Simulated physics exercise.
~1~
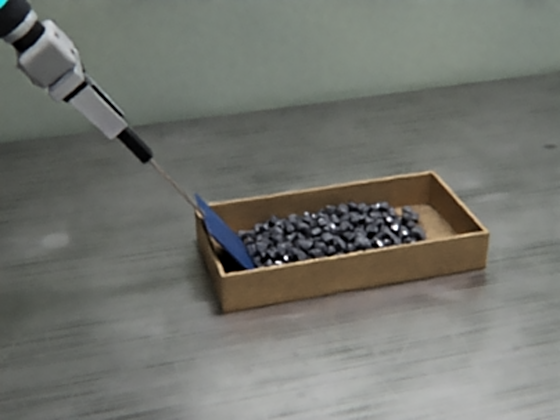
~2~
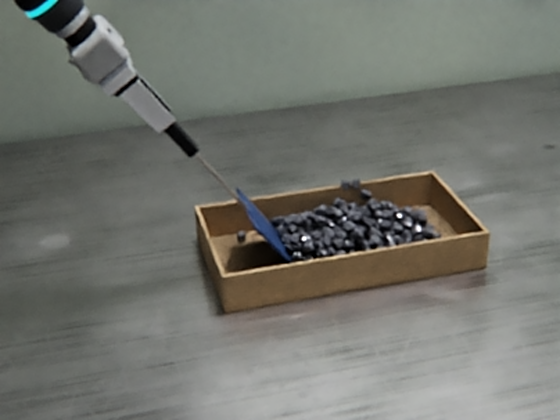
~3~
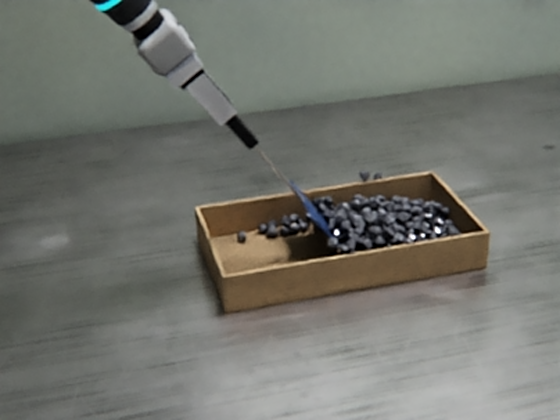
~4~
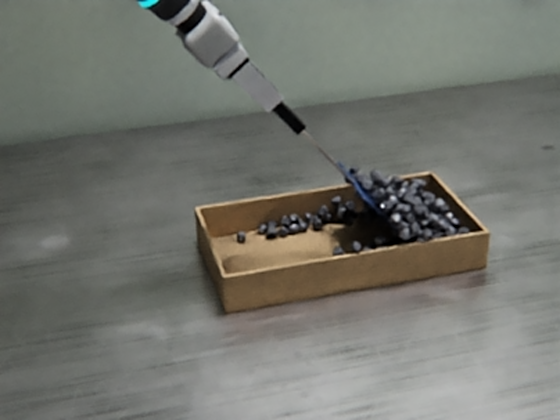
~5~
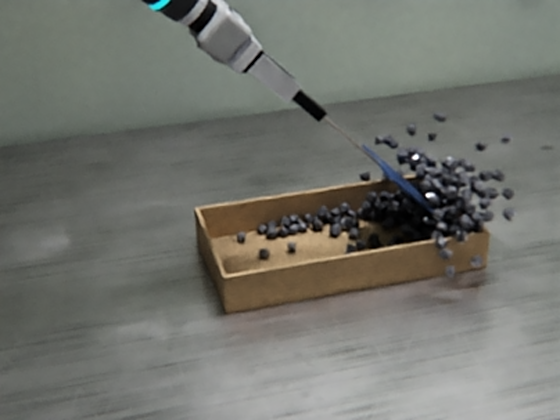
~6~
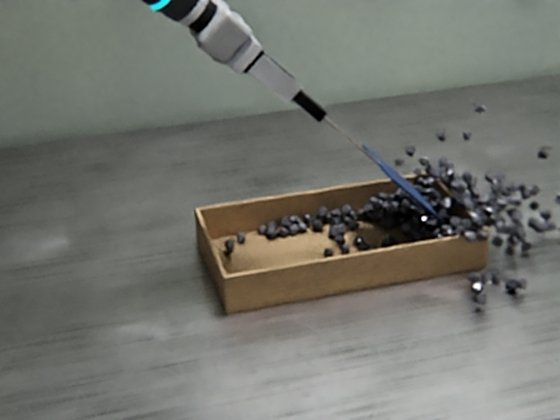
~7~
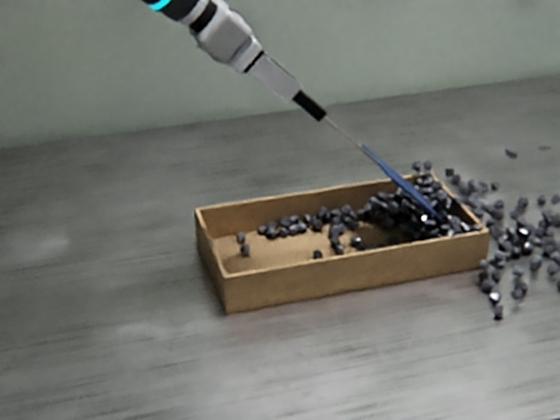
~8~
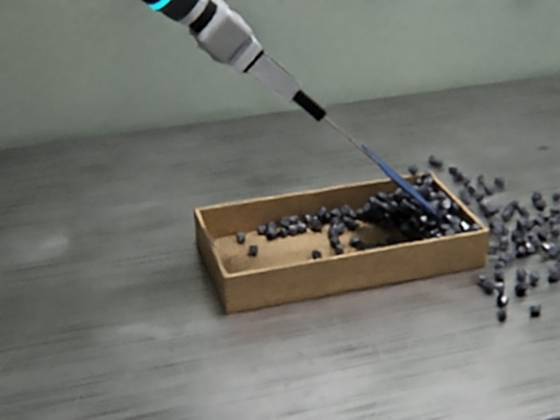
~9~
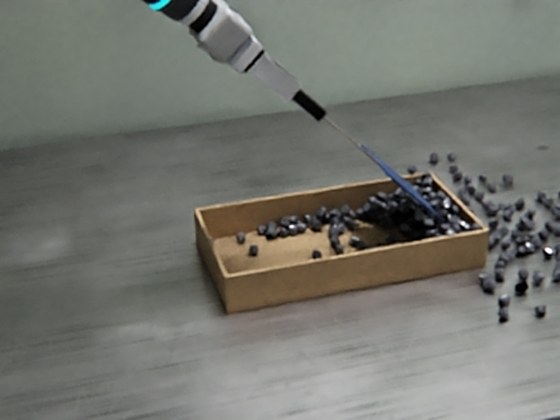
The footage shows a robotic arm sweeping a blue paddle rightward through dark pebbles in a shallow wooden tray, heaping them at the far end until many spill over the edge. The paddle stops there, with pebbles scattered on the grey surface and the rest still inside.
